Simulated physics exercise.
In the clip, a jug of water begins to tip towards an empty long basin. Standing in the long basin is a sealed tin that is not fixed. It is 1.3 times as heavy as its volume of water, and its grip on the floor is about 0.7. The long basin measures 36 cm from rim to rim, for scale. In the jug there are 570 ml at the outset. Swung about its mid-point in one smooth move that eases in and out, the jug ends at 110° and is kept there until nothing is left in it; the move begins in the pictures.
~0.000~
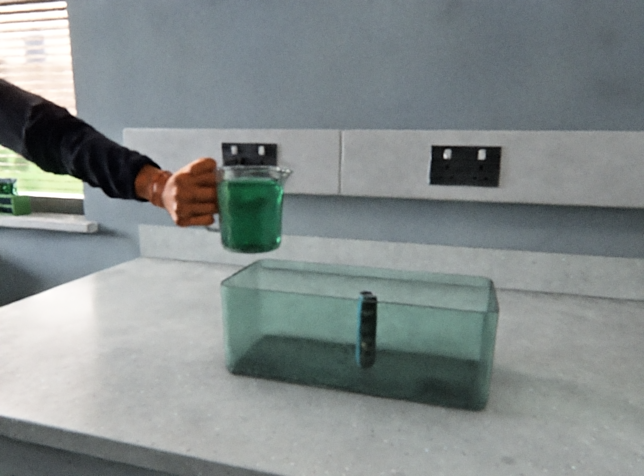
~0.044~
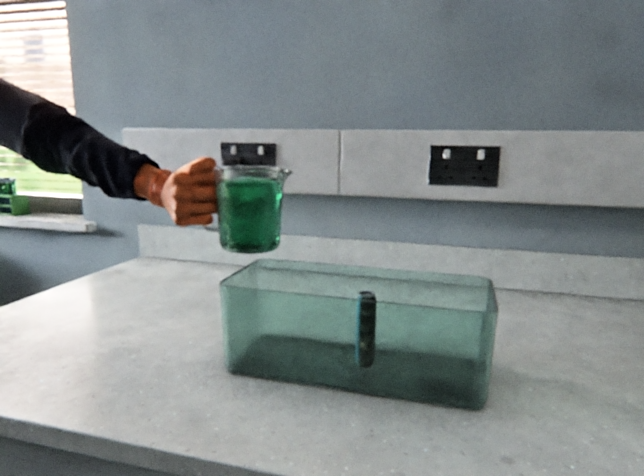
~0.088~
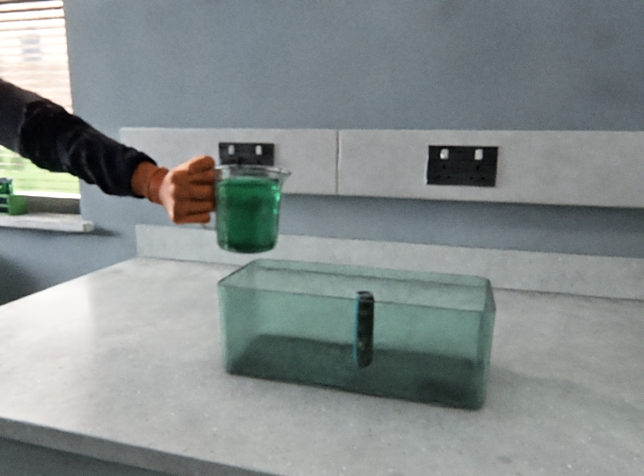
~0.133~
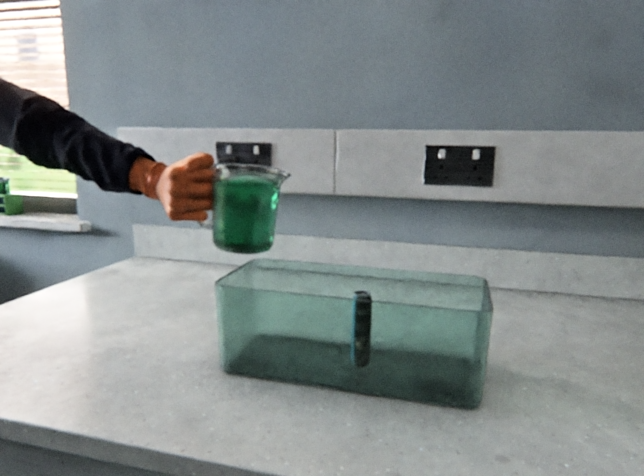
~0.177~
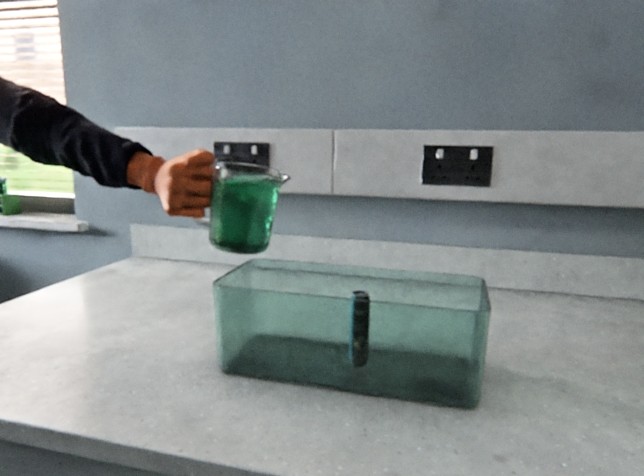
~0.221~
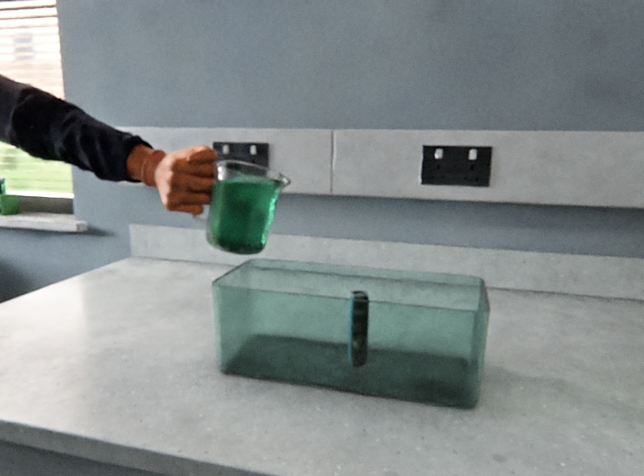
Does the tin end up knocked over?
No.
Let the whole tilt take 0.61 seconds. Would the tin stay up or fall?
The tin keeps standing.
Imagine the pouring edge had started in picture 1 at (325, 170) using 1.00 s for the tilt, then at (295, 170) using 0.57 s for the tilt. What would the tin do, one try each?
First it topples; then it stays up.
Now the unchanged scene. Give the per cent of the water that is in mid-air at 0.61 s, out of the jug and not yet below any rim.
Near 16 per cent of it all.
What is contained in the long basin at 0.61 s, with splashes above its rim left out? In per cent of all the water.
Roughly 9 per cent.
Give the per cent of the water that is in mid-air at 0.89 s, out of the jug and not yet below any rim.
I'd put it at about 10 per cent of the liquid.
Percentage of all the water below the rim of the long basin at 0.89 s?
That comes to about 70 percent.
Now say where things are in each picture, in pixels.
The first picture shows tilt 0°; pouring edge (293, 171); surface from (224, 180) to (283, 182); the long basin's rim runs from (241, 272) to (495, 295); the tin's top is at (368, 297).
The second picture shows tilt 1°; pouring edge (292, 171); surface from (223, 179) to (282, 182).
The third picture shows tilt 2°; pouring edge (291, 173); surface from (222, 179) to (280, 182).
The fourth picture shows tilt 5°; pouring edge (290, 175); surface from (220, 178) to (279, 182).
The fifth picture shows tilt 8°; pouring edge (290, 178); surface from (219, 179) to (279, 183).
The sixth picture shows tilt 13°; pouring edge (292, 182); surface from (220, 180) to (281, 183).
By 0.61 s the tilt is 73° and 76 per cent is still to pour; the tin stands where it began.
By 0.89 s the tilt is 107° and 20 per cent is still to pour; the tin stands where it began.
By 1.18 s the tilt is 110° and 1 per cent is still to pour; the tin stands where it began.
By 1.50 s the tilt is 110° and 0 per cent is still to pour; the tin stands where it began.
At rest the tin stands where it began.
